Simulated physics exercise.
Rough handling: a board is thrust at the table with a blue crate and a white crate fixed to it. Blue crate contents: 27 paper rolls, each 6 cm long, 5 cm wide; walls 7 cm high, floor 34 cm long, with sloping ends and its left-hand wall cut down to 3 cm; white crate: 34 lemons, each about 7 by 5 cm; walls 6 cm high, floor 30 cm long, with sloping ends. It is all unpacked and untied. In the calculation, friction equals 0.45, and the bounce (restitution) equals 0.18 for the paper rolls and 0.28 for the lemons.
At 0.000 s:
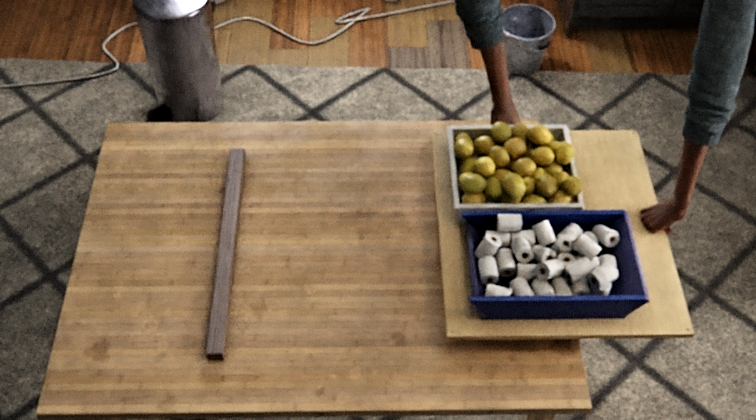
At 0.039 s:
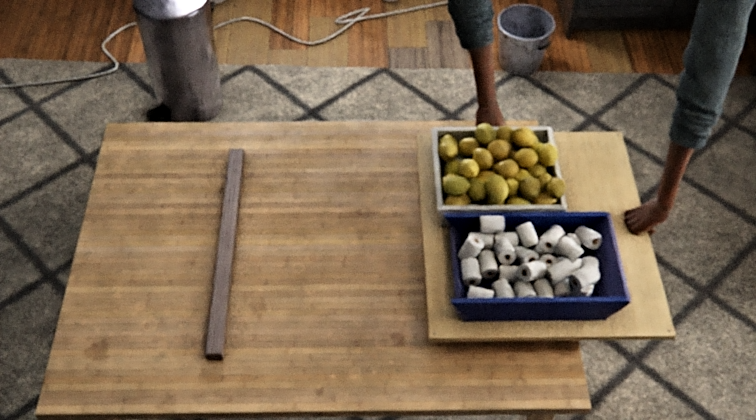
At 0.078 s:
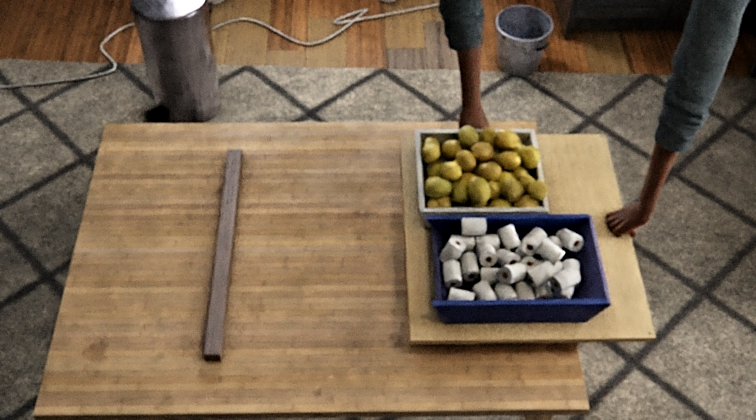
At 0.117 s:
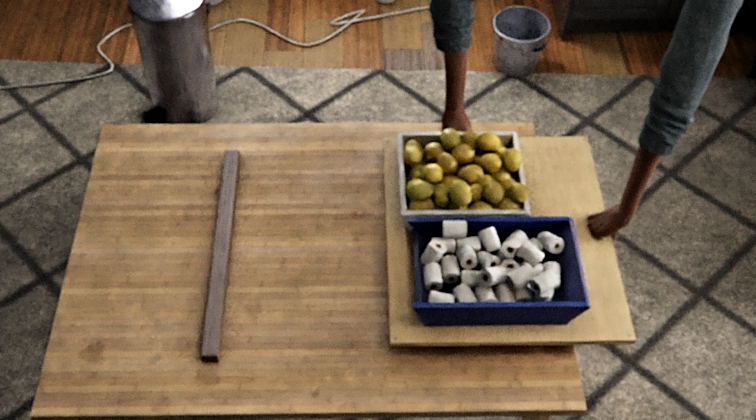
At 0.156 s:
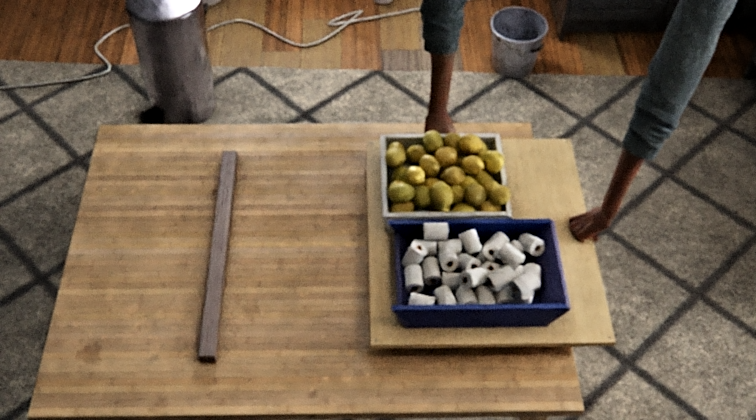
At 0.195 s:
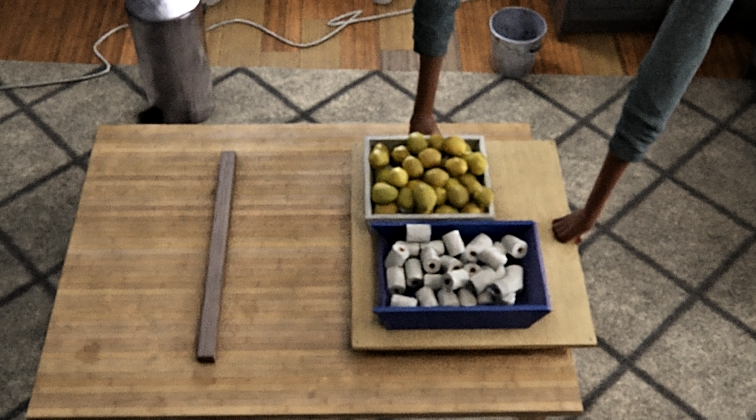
Two hands slide a pale board, carrying a white crate of yellow-green lemons behind a blue crate of white paper rolls, leftward across a wooden table seen from above. A dark bar lies across the left part of the tabletop, with a metal cylinder, a bucket and a patterned rug beyond. The board and crates move steadily left together, the bar stays put, and the camera pans slightly.
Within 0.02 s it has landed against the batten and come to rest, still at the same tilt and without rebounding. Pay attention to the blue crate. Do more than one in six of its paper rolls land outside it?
No.
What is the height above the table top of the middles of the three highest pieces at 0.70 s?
Some 12 cm up.
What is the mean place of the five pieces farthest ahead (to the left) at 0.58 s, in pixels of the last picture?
Roughly at (257, 188).
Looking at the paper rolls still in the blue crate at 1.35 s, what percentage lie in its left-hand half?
Around 70 per cent.
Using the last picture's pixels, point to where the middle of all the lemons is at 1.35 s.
Roughly at (299, 196).
After 0.50 s, touchdown against the batten.
After 0.58 s, 0 of 27 out of the blue crate and 0 of 34 out of the white crate.
After 0.70 s, 0 of 27 out of the blue crate and 0 of 34 out of the white crate.
After 0.92 s, 1 of 27 out of the blue crate and 0 of 34 out of the white crate.
Final count (at 1.35 s), 0 of 27 out of the blue crate and 1 of 34 out of the white crate. Asked share, 0 of 27, 0 per cent.
